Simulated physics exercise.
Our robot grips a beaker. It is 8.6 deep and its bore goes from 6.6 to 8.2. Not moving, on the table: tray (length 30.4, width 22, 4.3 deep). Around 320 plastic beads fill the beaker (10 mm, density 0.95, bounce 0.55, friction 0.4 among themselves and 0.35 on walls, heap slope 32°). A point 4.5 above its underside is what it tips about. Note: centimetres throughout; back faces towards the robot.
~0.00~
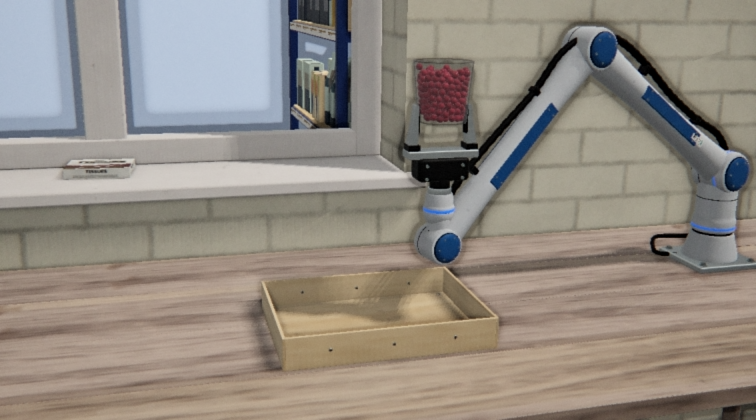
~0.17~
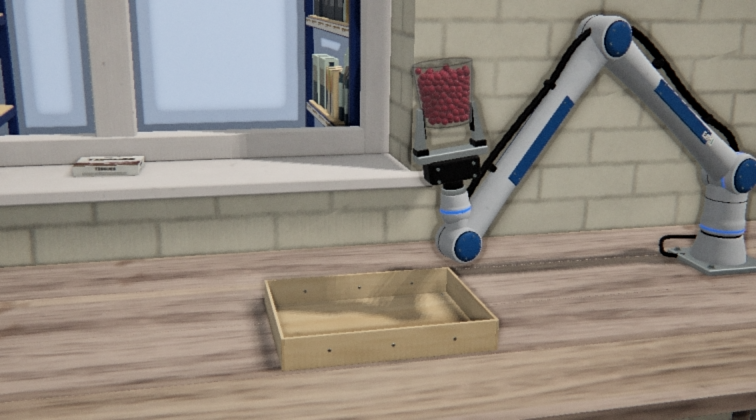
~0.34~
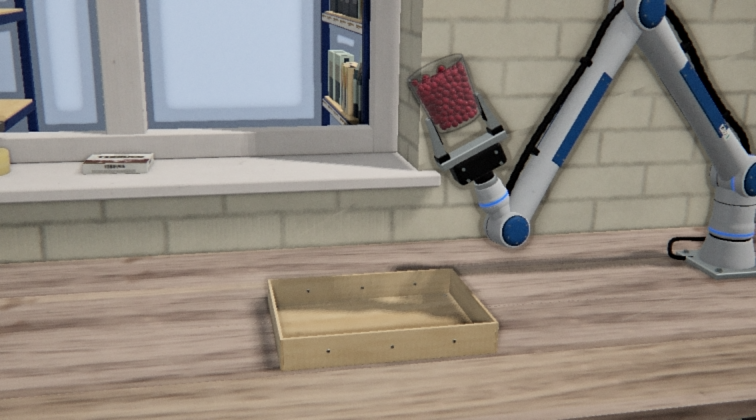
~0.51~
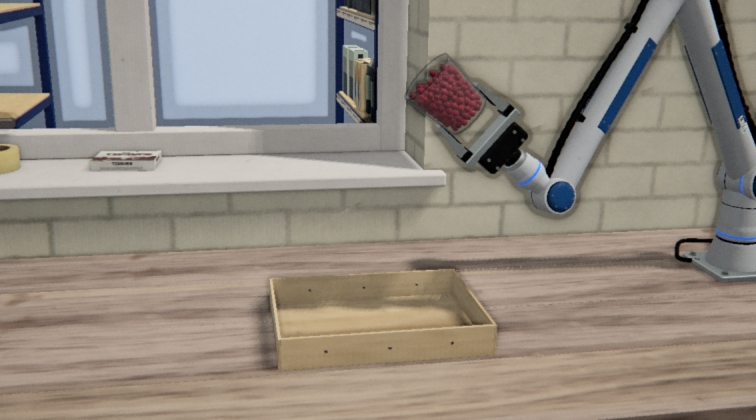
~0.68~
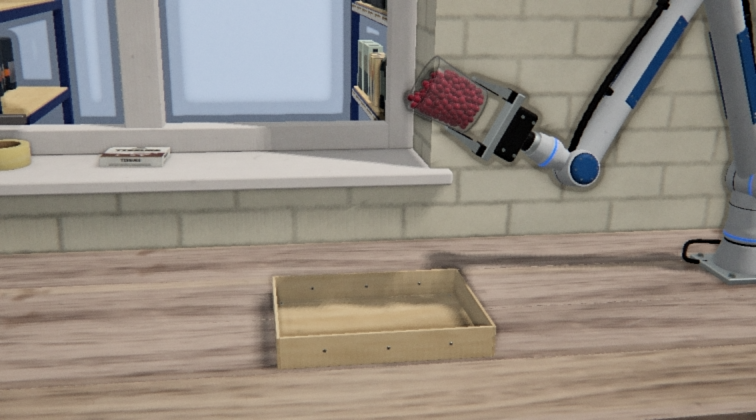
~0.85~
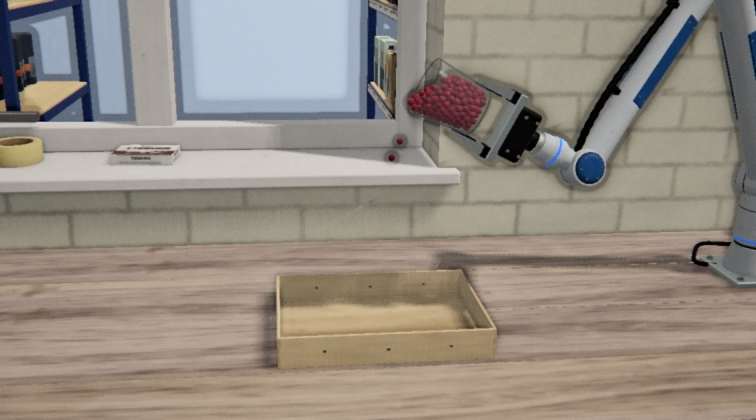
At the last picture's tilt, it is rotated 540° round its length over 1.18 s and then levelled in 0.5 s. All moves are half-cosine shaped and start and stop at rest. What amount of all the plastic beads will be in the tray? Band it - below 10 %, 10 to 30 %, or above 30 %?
My answer is 10 to 30 %.
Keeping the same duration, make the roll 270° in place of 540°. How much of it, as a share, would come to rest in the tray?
Around 15 %.
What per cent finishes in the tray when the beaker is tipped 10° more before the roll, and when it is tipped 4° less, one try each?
The first try gives around 35 percent, the second around 10 percent.
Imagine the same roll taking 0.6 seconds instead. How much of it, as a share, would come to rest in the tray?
You'd be looking at some 5 per cent.
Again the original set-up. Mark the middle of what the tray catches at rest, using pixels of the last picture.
Centre: Close to (338, 327).
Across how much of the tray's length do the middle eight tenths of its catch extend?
About 20 cm.
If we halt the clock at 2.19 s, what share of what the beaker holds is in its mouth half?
About 40 percent is in the half nearer the mouth.
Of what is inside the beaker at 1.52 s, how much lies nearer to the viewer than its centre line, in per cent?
55 %.
After 1.52 s, tipped 63°, highest piece 39 above the table; 294 in the beaker, 9 in the tray, 13 in flight or on a rim.
After 2.19 s, tipped 48°, highest piece 38 above the table; 268 in the beaker, 35 in the tray, 2 on the table or floor, 11 in flight or on a rim.
After 2.73 s, upright, highest piece 40 above the table; 267 in the beaker, 46 in the tray, 3 on the table or floor.
After 3.43 s, upright, highest piece 40 above the table; 267 in the beaker, 46 in the tray, 3 on the table or floor.
In the end, 267 in the beaker, 46 in the tray, 3 on the table or floor. That is 15 % in the tray.
